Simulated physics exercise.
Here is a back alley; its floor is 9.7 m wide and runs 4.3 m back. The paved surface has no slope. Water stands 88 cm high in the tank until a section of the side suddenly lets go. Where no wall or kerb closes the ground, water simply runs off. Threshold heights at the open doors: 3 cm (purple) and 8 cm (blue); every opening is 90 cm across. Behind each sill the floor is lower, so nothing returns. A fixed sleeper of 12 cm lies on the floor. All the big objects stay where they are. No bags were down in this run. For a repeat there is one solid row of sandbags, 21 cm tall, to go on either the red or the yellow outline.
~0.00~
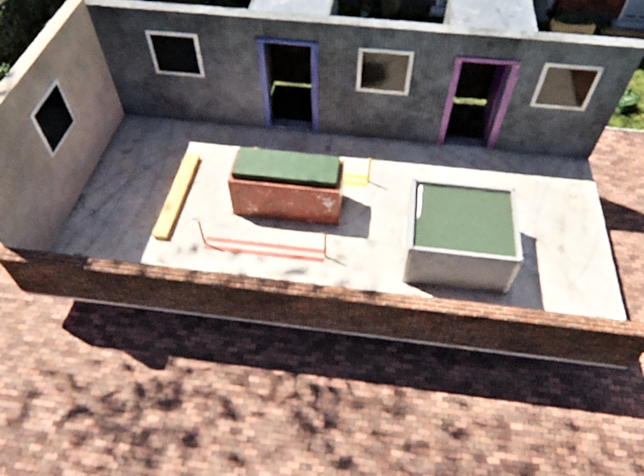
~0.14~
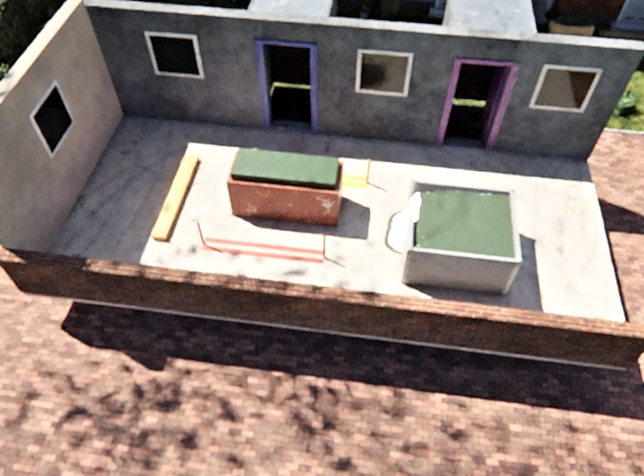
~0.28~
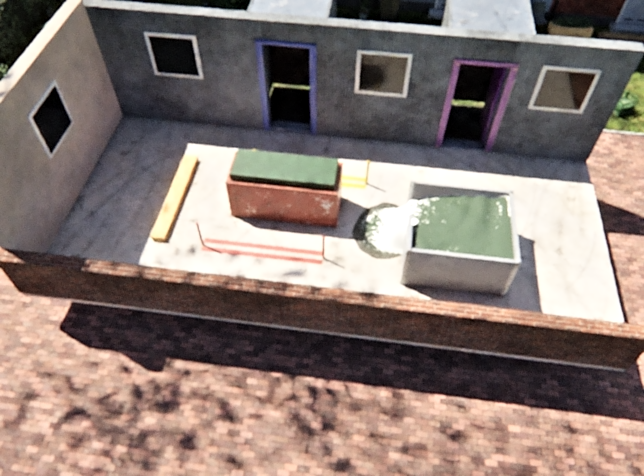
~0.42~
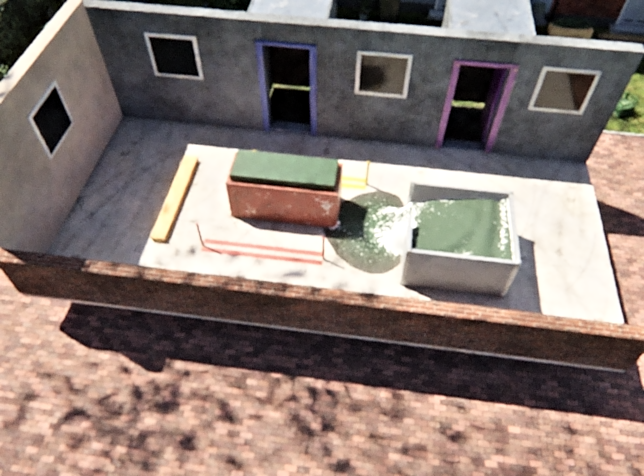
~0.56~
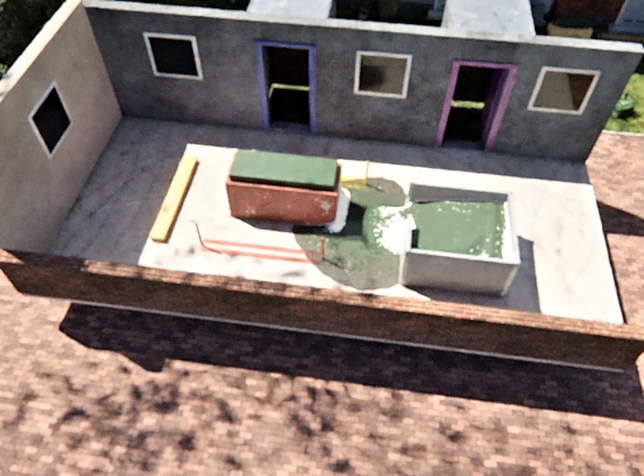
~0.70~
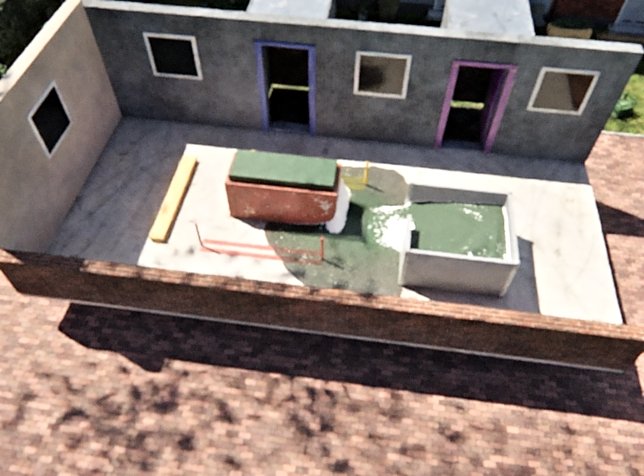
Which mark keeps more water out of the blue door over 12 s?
The yellow mark.
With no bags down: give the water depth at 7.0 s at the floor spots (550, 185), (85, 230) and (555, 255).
In that order: 2, 8 and 1 cm.
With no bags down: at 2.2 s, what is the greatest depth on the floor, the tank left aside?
Up to some 32 cm.
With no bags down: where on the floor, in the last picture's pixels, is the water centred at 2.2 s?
At about (369, 234).
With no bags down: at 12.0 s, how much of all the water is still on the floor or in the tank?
Some 90 per cent remains.
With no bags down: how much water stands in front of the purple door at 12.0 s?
Some 3.0 cm.
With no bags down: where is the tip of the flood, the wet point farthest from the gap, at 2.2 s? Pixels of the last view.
At about (53, 278).
After 1.4 s water covers 25 % of the floor and is deepest (46 cm) near (337, 221) in the run without bags; in at the blue door, 0 L with no bags, 1 L with the row on red, 0 L on yellow.
After 2.2 s water covers 35 % of the floor and is deepest (32 cm) near (337, 221) in the run without bags; in at the blue door, 10 L with no bags, 17 L with the row on red, 0 L on yellow.
After 3.5 s water covers 65 % of the floor and is deepest (24 cm) near (33, 275) in the run without bags; in at the blue door, 20 L with no bags, 25 L with the row on red, 1 L on yellow.
After 7.0 s water covers 85 % of the floor and is deepest (14 cm) near (177, 162) in the run without bags; in at the blue door, 22 L with no bags, 28 L with the row on red, 1 L on yellow.
After 12.0 s water covers 90 % of the floor and is deepest (9 cm) near (33, 275) in the run without bags; in at the blue door, 23 L with no bags, 28 L with the row on red, 1 L on yellow.
